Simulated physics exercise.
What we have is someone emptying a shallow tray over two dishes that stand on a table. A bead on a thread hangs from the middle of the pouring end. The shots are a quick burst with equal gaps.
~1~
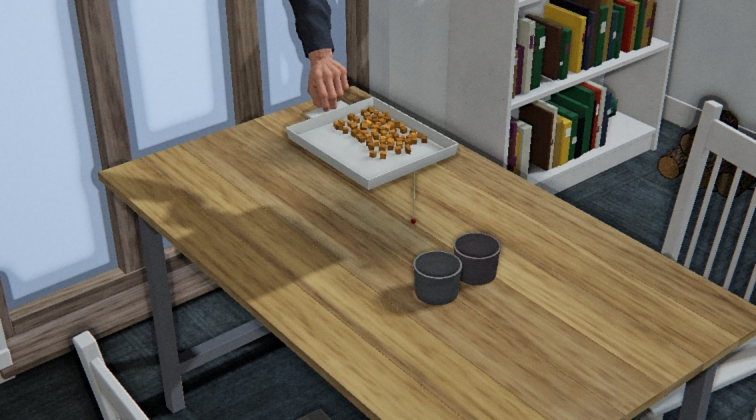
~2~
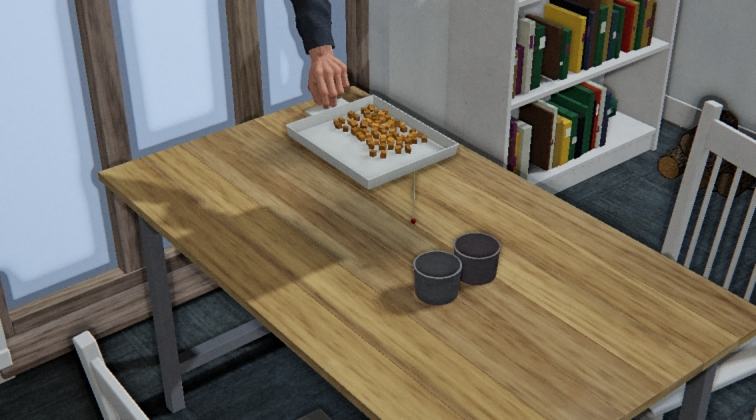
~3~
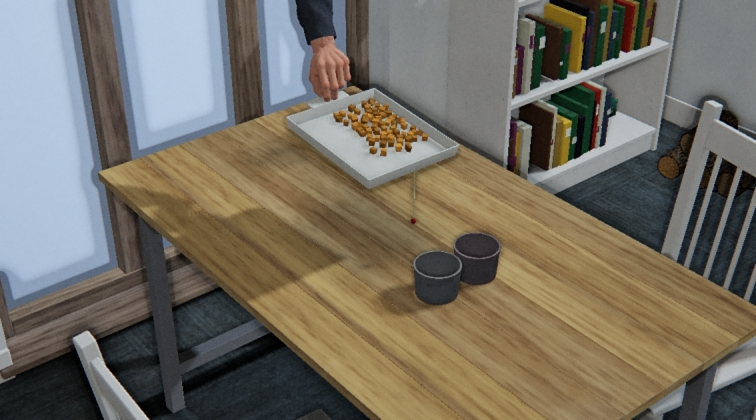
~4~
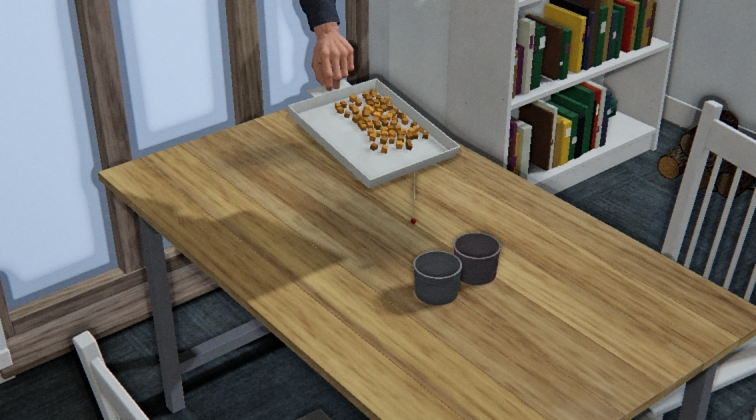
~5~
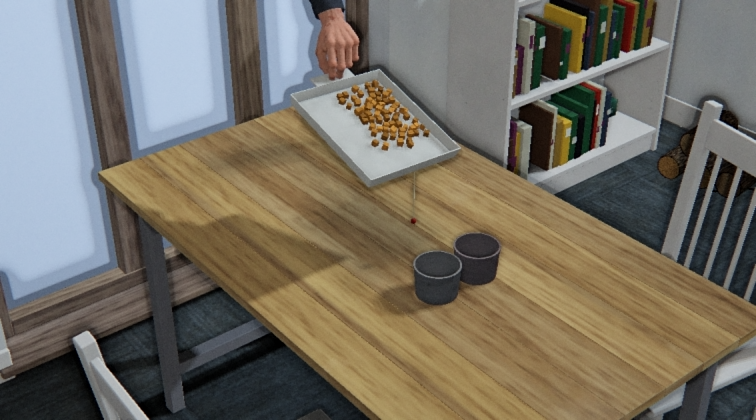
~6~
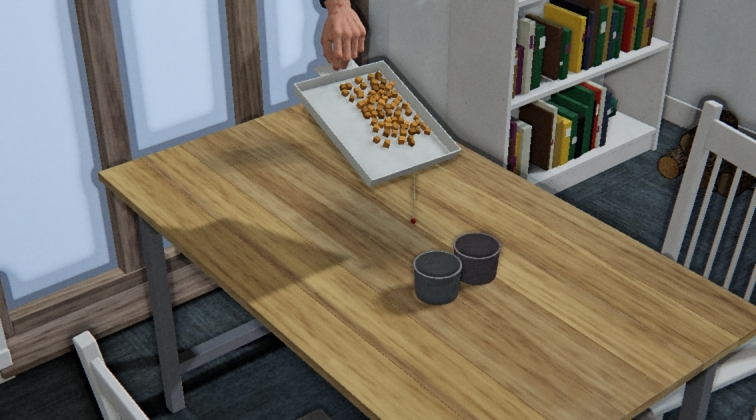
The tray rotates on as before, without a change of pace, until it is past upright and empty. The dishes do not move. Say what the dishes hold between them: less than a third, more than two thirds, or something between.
Together they catch under a third.
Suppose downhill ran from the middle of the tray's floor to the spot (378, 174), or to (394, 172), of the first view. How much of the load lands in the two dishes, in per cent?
In turn 0 and 10 in a hundred.
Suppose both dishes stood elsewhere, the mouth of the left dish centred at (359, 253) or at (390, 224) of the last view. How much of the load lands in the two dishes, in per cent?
The first gives 0 %, the second 0 %.
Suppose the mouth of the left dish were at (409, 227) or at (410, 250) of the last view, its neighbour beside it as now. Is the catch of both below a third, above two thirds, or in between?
At the first place under a third, at the second between a third and two thirds.
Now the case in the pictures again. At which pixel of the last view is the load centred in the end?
At about (457, 257).
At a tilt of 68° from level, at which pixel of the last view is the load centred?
Close to (434, 145).
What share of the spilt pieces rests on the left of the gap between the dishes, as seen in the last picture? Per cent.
Near 50 %.
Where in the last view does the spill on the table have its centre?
Roughly at (455, 254).
Just after the last frame, tray tipped steeply; almost all on the tray; about a tenth in the air.
A moment on, tray tipped past a quarter turn; roughly half on the tray; about a tenth in the left dish; about a tenth in the right dish; roughly a quarter outside both; about a tenth in the air.
Further on, tray tipped past a quarter turn; about a tenth in the left dish; about a tenth in the right dish; almost all outside both.
When it is over, tray tipped past a quarter turn; about a tenth in the left dish; about a tenth in the right dish; almost all outside both.
